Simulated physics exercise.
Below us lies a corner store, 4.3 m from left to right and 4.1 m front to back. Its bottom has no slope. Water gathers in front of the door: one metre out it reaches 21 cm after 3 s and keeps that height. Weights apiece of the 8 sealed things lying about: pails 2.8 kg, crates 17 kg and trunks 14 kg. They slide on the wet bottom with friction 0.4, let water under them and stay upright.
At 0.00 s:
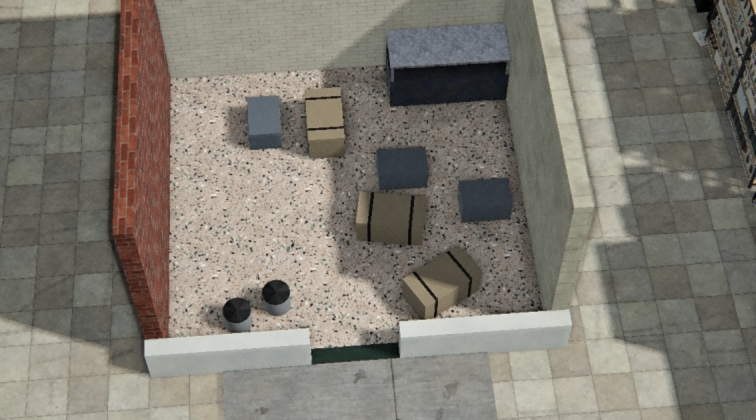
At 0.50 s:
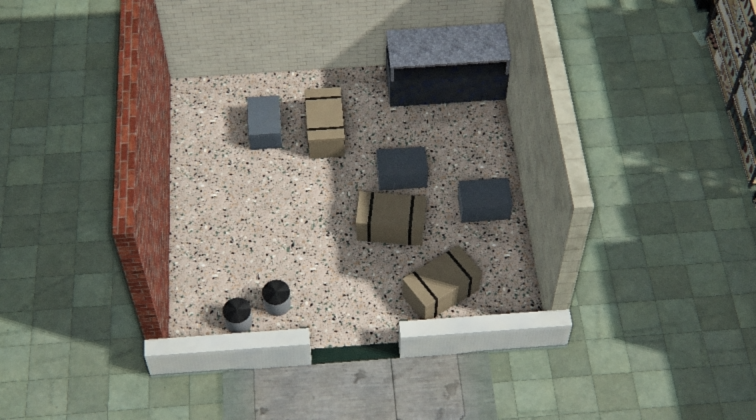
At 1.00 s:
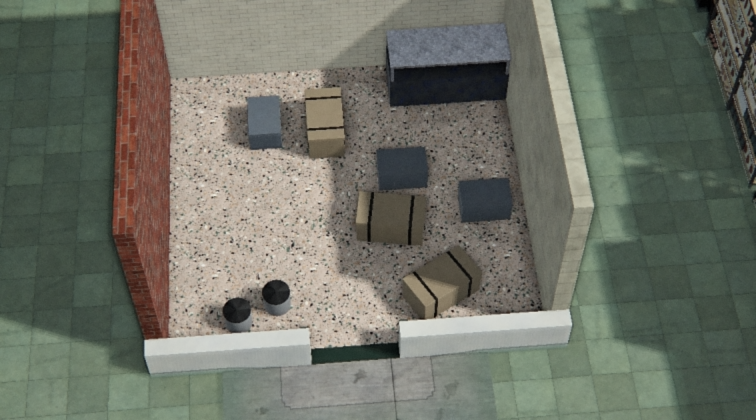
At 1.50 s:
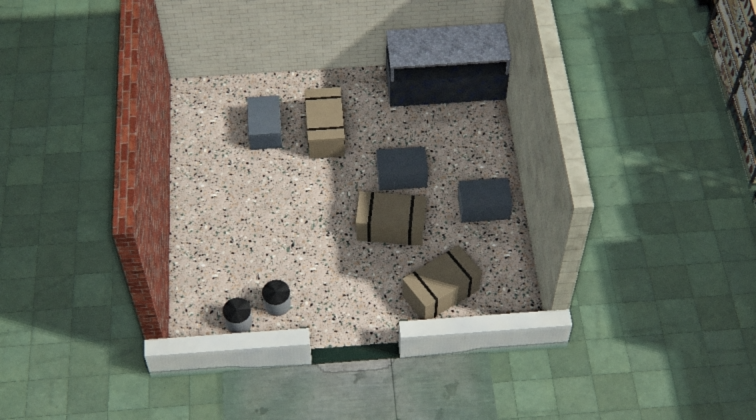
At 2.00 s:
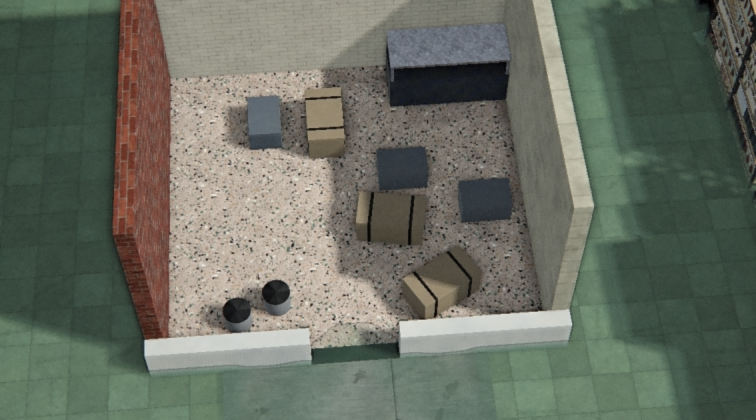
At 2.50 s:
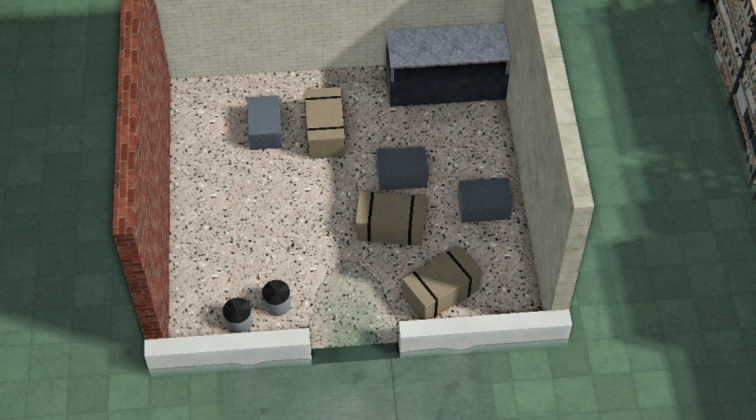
Greenish water spread over the paving around a small walled store and crept just inside the front doorway, while the boxes, blocks and two dark pails on the speckled floor stayed put.
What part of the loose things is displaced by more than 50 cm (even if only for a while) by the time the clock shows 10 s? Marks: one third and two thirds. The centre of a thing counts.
Share: Between one and two thirds.
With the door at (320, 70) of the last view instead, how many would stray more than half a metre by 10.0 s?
In that case 6 of them.
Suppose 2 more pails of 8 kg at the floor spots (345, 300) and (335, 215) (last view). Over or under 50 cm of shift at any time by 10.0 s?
In turn: More, short of it.
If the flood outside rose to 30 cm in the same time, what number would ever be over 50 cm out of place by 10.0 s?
Then 6.
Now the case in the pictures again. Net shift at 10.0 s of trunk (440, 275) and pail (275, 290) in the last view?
In that order: 10 cm, 50 cm.
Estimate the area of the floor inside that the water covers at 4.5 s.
Some 8.0 m2.
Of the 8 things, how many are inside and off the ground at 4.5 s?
At that moment 0.
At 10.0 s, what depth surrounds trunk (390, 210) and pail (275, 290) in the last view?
Roughly 9 and 3 cm.
After 3.5 s 0 of 8 are over 50 cm from their spots; 0 afloat.
After 4.5 s 0 of 8 are over 50 cm from their spots; 0 afloat.
After 7.0 s 2 of 8 are over 50 cm from their spots; 1 afloat.
After 10.0 s 4 of 8 are over 50 cm from their spots, and 4 have been at some point; 4 afloat.
